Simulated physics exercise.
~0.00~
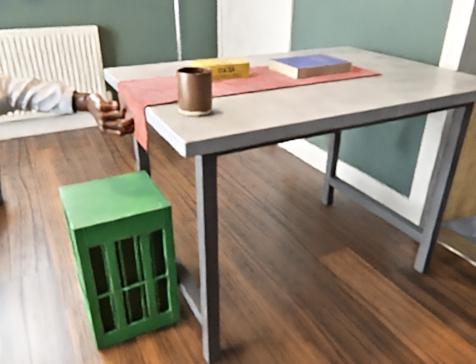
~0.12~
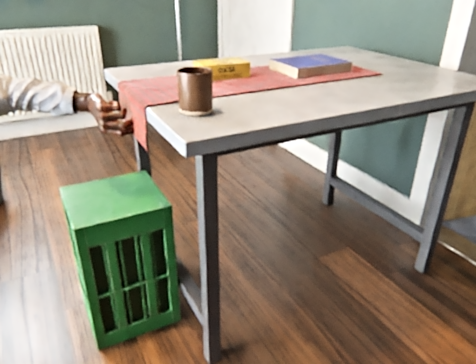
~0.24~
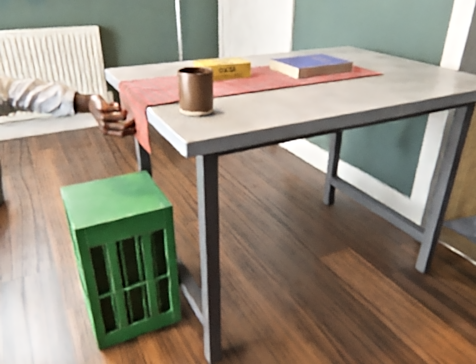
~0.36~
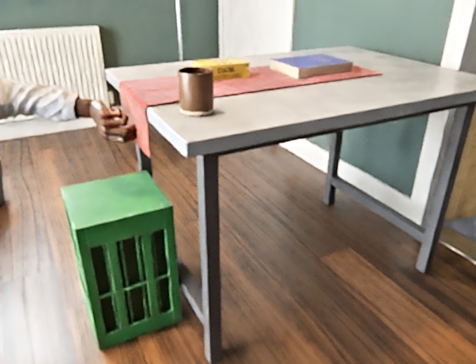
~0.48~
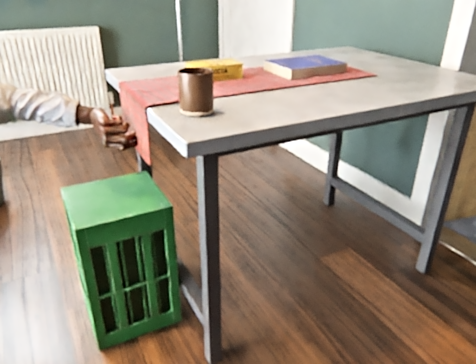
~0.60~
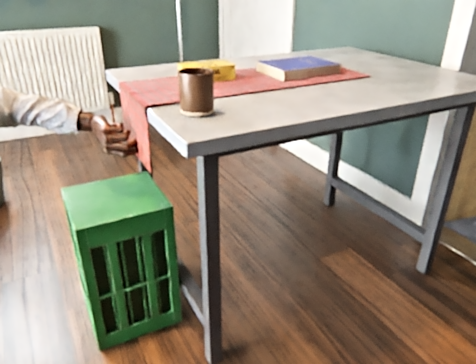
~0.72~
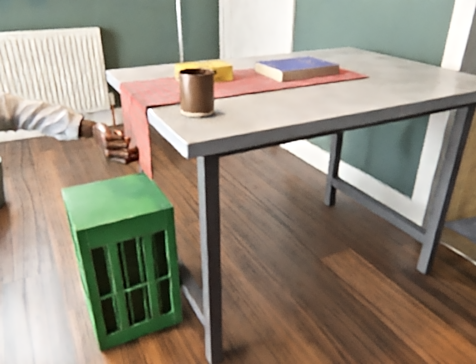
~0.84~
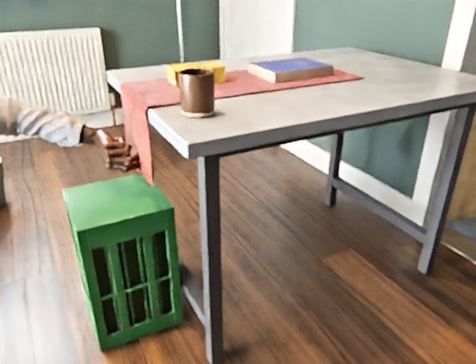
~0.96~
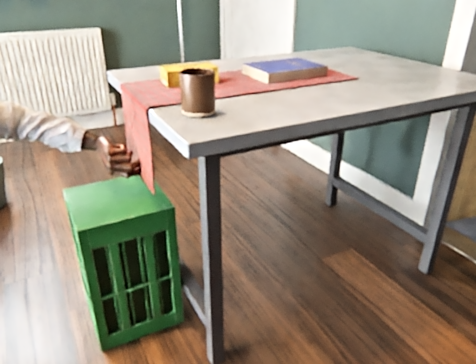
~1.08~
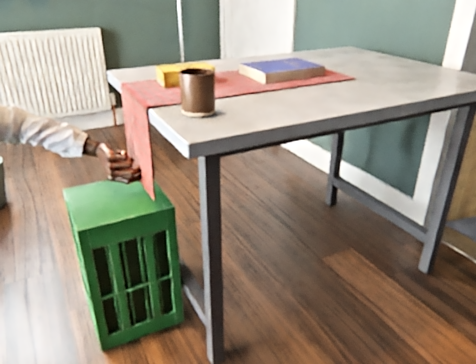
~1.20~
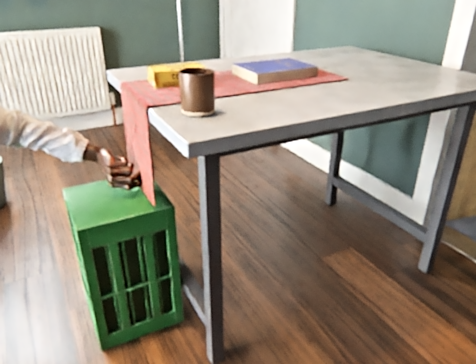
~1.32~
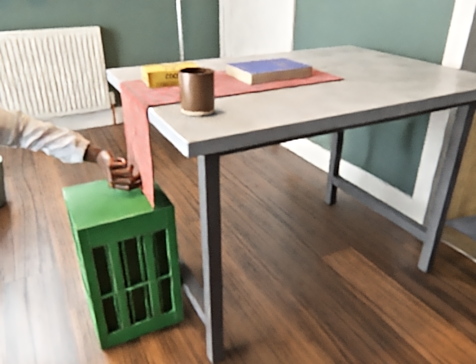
A red scarf lies along a pale grey table with dark metal legs, seen from slightly above in a wood-floored room with green walls and a white radiator. On it are a yellow packet and a blue book, with a brown mug near the front corner and a green crate on the floor below. A hand at the left holds the hanging end, still at first, then draws it steadily down. The packet and book ride left with the cloth while the mug stays put. Finally the hem reaches the crate, with packet, book and mug all still on the table.
